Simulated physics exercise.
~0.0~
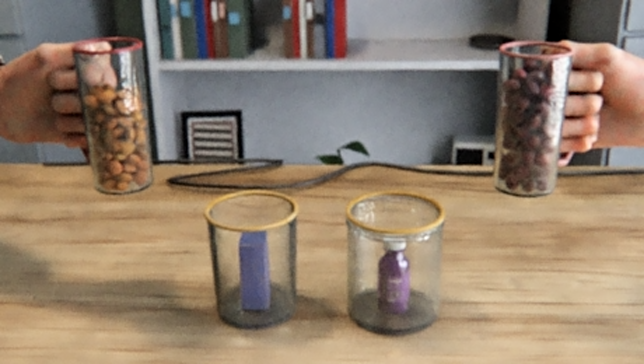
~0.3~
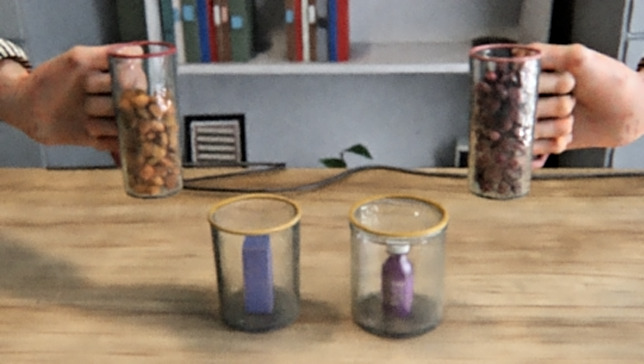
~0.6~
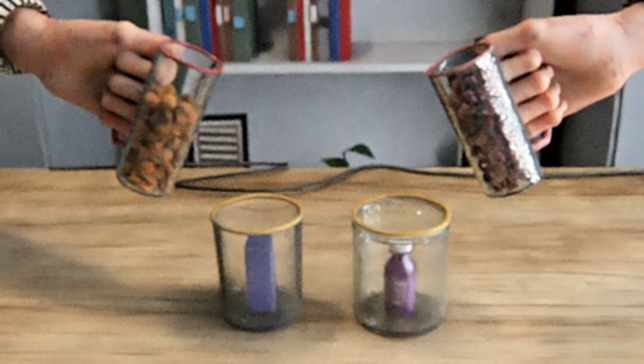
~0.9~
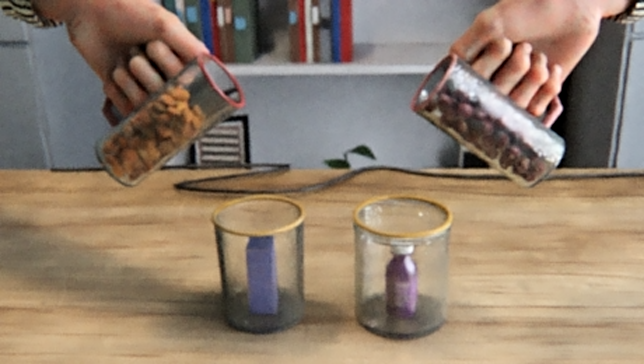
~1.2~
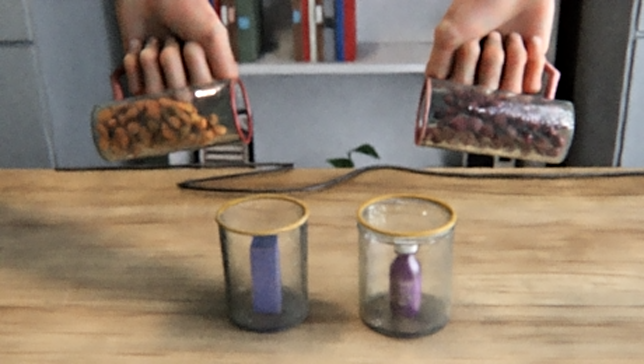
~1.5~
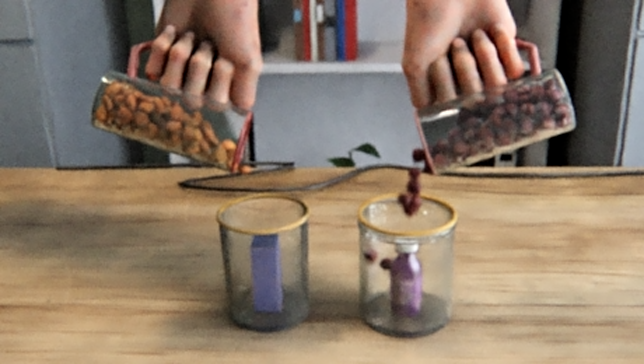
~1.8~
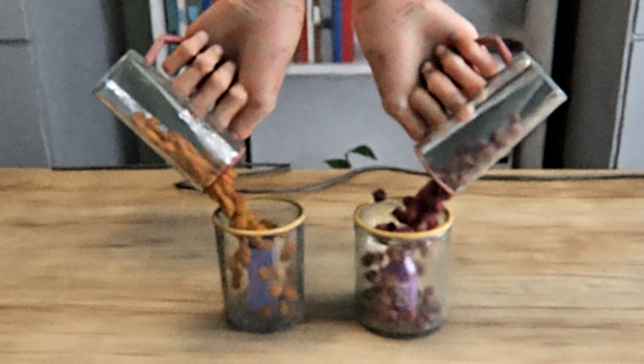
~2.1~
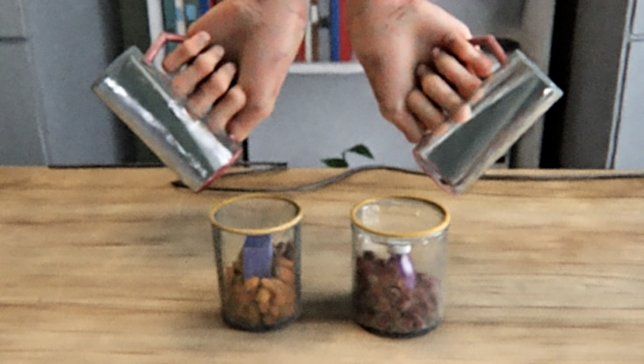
On a pale wooden table before a grey wall with a shelf of binders, seen from the front by a slightly swaying camera, stand two clear glasses with yellow rims. The left holds a blue-purple block, the right a small purple bottle. Two hands bring in clear red-rimmed cups, orange-brown pieces on the left and dark red ones on the right. The hands tip the cups inward, and the dark pieces begin falling first. Both cups then empty into the glasses, leaving them about half full, with the block and bottle still showing above the fill.
